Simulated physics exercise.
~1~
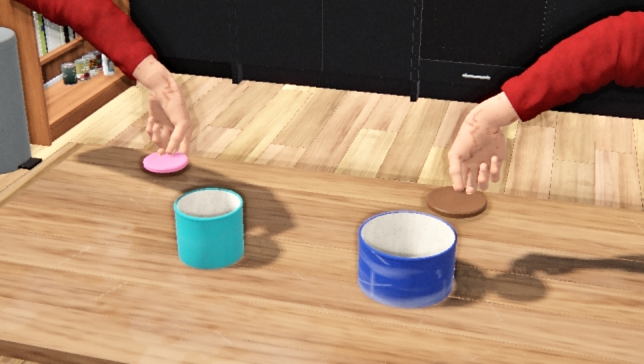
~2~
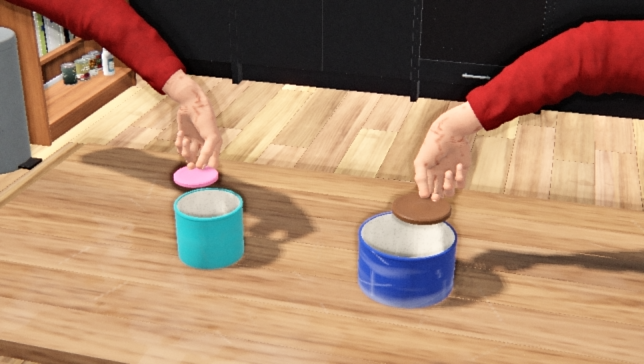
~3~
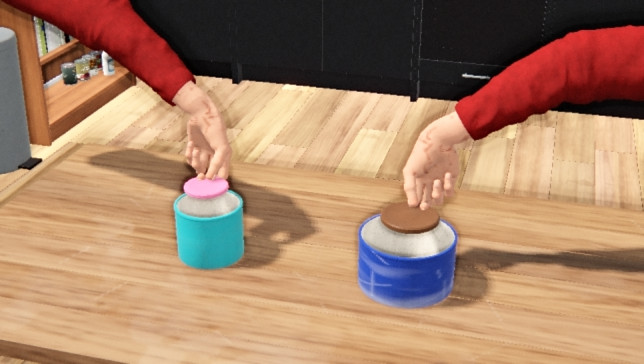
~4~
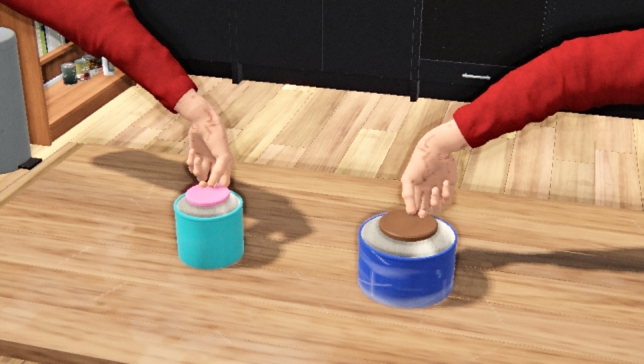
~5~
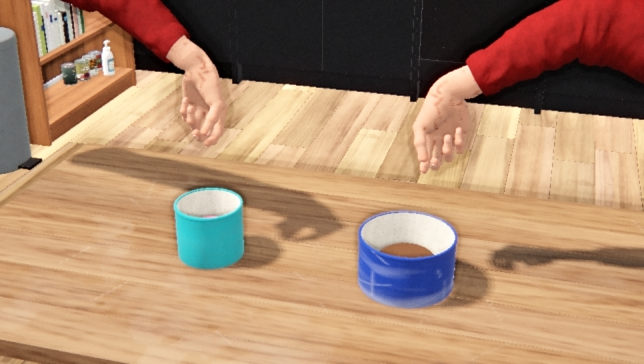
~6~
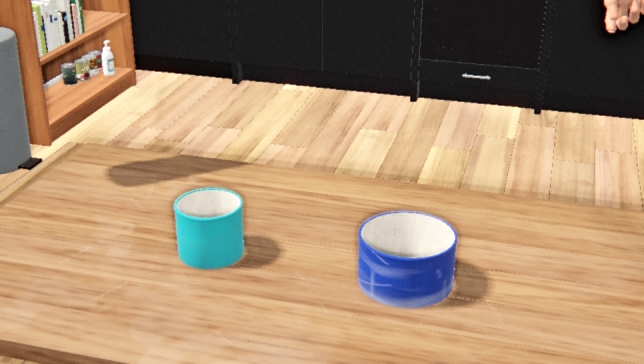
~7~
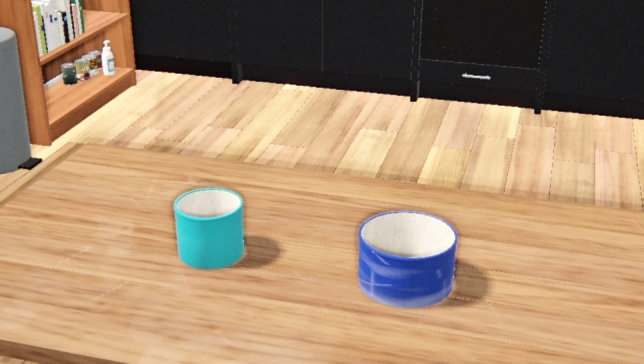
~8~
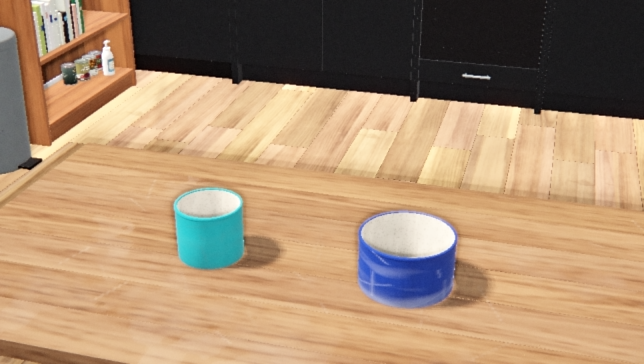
A pink disc and a brown disc were carried by two red-sleeved hands over a teal pot and a wider blue one, then lowered and released. Both slipped down inside instead of covering the tops, and the hands withdrew, leaving the pots open.
